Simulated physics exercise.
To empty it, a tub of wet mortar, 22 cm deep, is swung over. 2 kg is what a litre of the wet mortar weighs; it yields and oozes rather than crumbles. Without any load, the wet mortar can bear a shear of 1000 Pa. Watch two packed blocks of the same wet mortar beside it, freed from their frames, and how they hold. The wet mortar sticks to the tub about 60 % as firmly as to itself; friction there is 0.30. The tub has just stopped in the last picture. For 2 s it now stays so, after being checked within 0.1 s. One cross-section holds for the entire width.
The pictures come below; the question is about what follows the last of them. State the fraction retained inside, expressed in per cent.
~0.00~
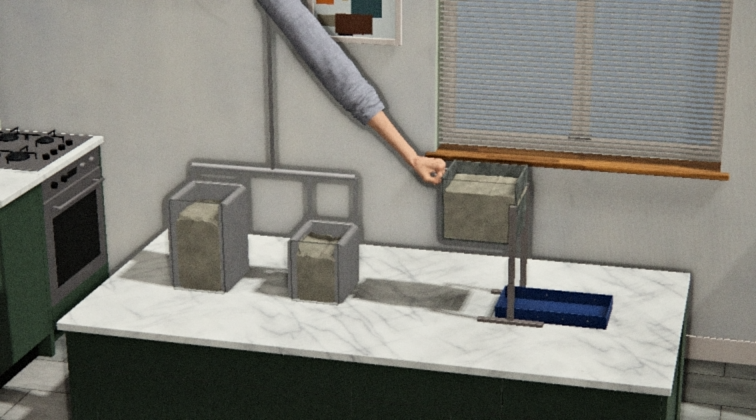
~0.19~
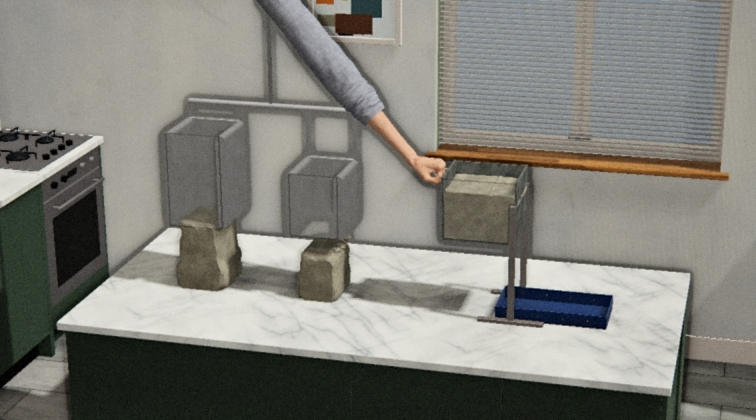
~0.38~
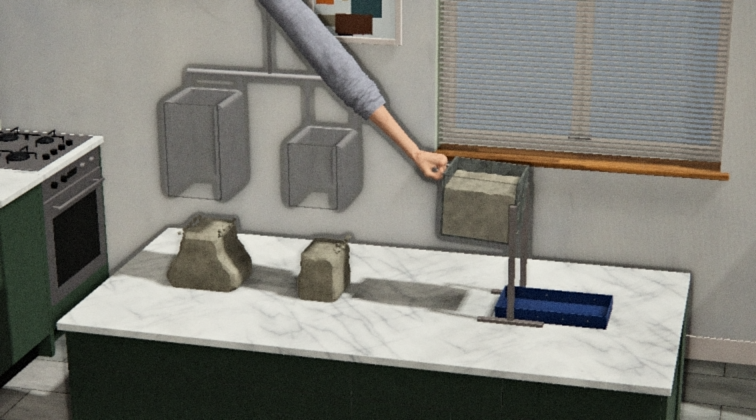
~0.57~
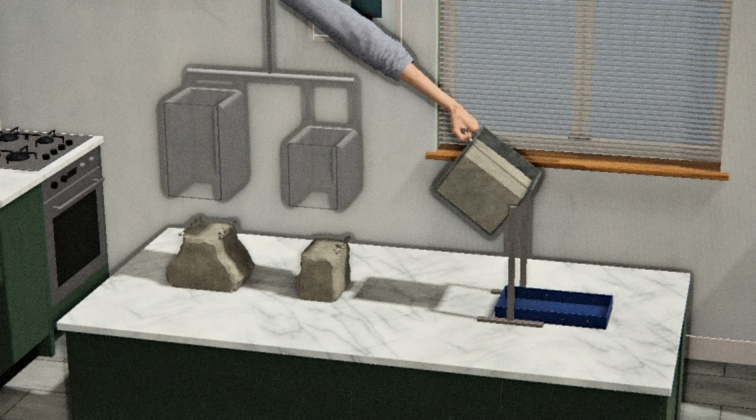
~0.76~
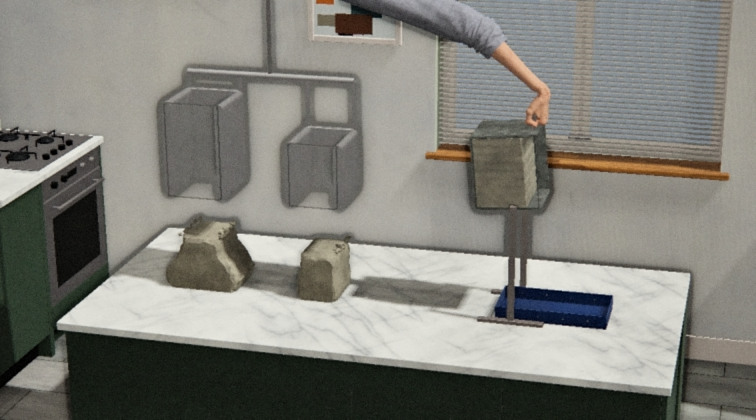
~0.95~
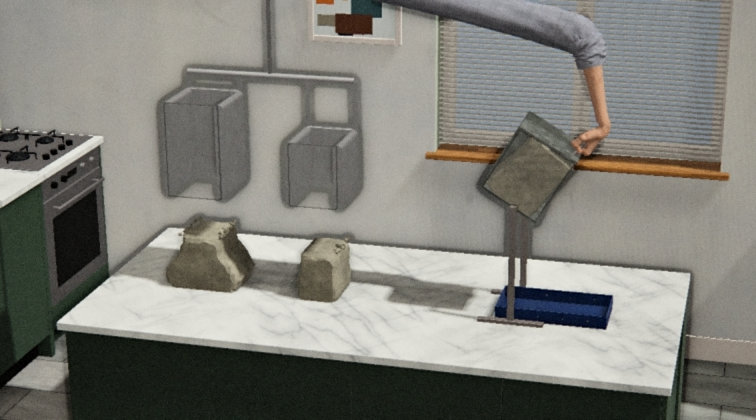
Retained fraction: About 0 per cent.
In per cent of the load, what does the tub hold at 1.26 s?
I'd say close to 0 %.
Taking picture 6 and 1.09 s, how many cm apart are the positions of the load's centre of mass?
It has gone close to 13 cm.
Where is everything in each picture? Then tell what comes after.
Handle-side rim at (444, 178), tilt 0 degrees; crest of the wet mortar at (491, 194); block heights 30 cm, 19 cm (left to right), in the first frame.
Handle-side rim at (444, 178), tilt 0 degrees; crest of the wet mortar at (491, 194); block heights 28 cm, 19 cm (left to right), in the second frame.
Handle-side rim at (445, 174), tilt 3 degrees; crest of the wet mortar at (448, 188); block heights 23 cm, 19 cm (left to right), in the third frame.
Handle-side rim at (473, 144), tilt 37 degrees; crest of the wet mortar at (468, 157); block heights 22 cm, 19 cm (left to right), in the fourth frame.
Handle-side rim at (536, 137), tilt 85 degrees; crest of the wet mortar at (517, 139); block heights 22 cm, 19 cm (left to right), in the fifth frame.
Handle-side rim at (575, 164), tilt 120 degrees; crest of the wet mortar at (535, 140); block heights 22 cm, 19 cm (left to right), in the sixth frame.
After 1.09 s, the tub is at 120 degrees and holds 42 %.
After 1.26 s, the tub is at 120 degrees and holds 0 %.
After 1.43 s, the tub is at 120 degrees and holds 0 %.
After 1.60 s, the tub is at 120 degrees and holds 0 %.
After 2.95 s, the tub is at 120 degrees and holds 0 %.
